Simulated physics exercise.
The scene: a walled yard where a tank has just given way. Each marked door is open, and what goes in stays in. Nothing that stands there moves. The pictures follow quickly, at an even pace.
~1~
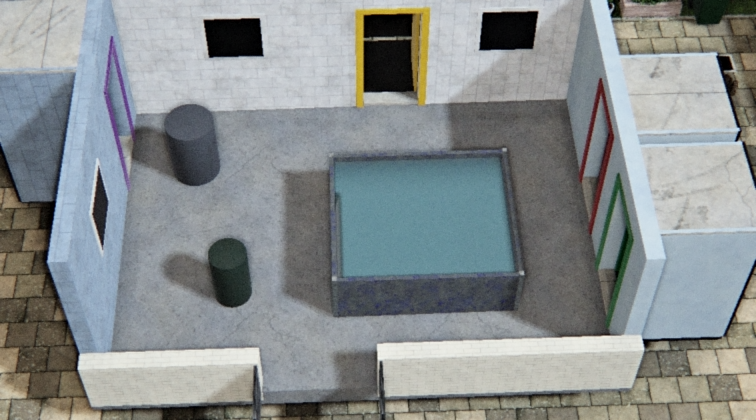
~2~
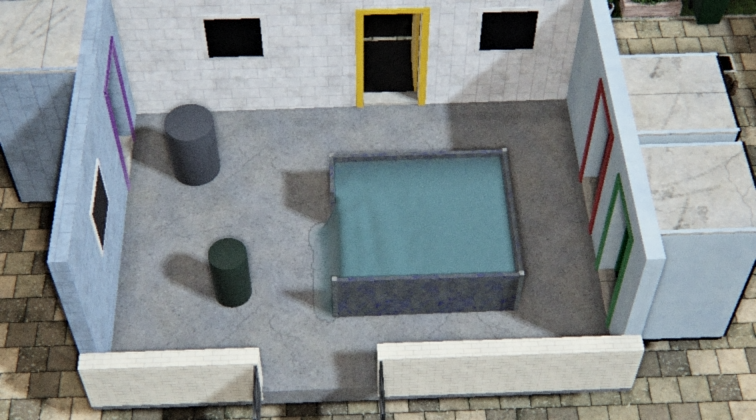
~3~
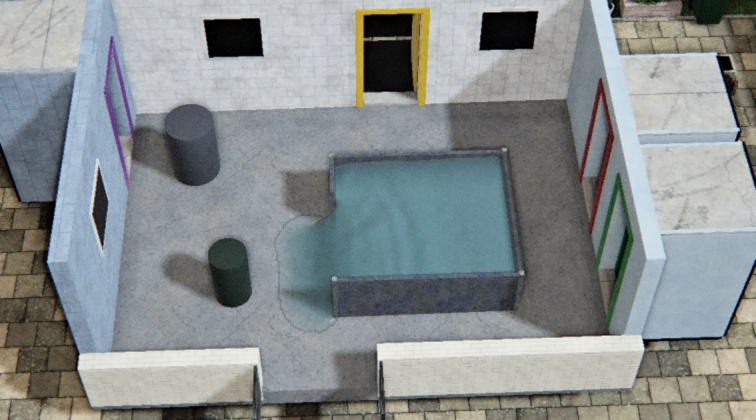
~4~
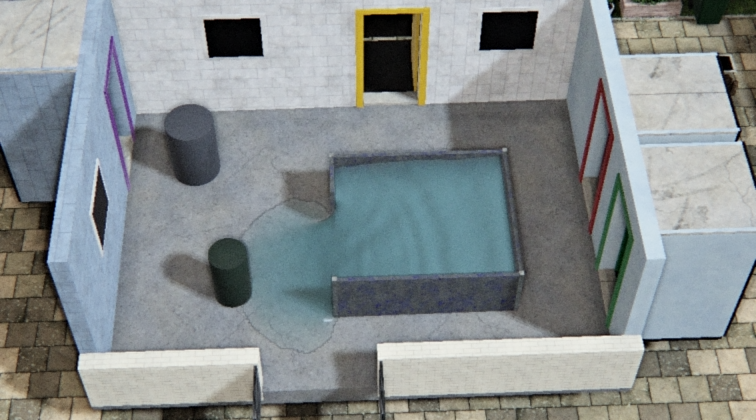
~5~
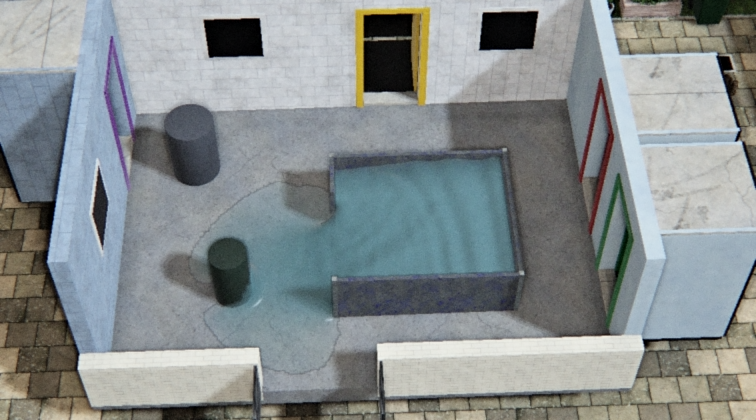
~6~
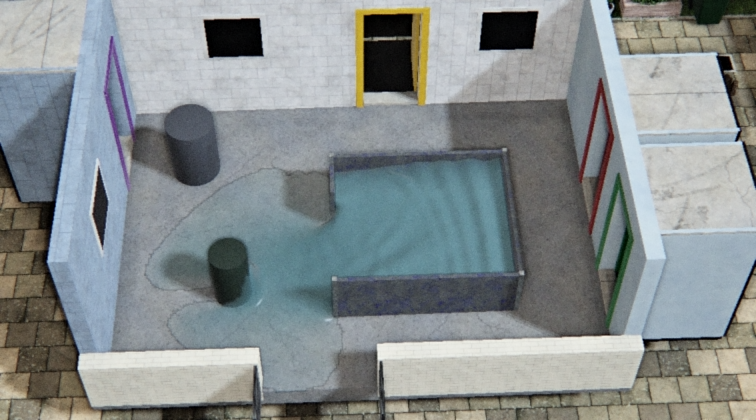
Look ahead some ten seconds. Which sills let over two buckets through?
In the end: The green door holds within the limit; the purple door floods; the yellow door floods; the red door holds within the limit.
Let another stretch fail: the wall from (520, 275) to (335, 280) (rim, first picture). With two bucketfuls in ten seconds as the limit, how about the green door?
One by one: The green door takes more.
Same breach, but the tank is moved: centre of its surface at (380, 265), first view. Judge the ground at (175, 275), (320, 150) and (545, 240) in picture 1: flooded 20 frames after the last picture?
In that order: Awash, flooded, dry.
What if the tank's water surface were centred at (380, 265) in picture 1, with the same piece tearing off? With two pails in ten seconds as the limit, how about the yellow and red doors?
My reading: The yellow one is over, the red one lets more in.
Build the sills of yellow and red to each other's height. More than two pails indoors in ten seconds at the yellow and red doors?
Then: Yellow stays under; red floods.
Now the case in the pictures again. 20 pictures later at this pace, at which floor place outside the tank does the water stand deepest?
I would point to (210, 188).
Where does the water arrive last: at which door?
It is the green-painted one.
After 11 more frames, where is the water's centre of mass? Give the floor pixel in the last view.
At about (302, 265).
A moment on, water covers 35 % of the floor; the green door not reached, the purple door wet at the sill, nothing in, the yellow door not reached, the red door not reached.
Next, water covers 40 % of the floor; the green door not reached, the purple door under two buckets in, the yellow door not reached, the red door not reached.
Then, water covers 50 % of the floor; the green door not reached, the purple door over two buckets in, the yellow door not reached, the red door not reached.
Later, water covers 80 % of the floor; the green door not reached, the purple door far over two buckets in, the yellow door over two buckets in, the red door wet at the sill, nothing in.
In the end, water covers 100 % of the floor; the green door under two buckets in, the purple door far over two buckets in, the yellow door over two buckets in, the red door under two buckets in.
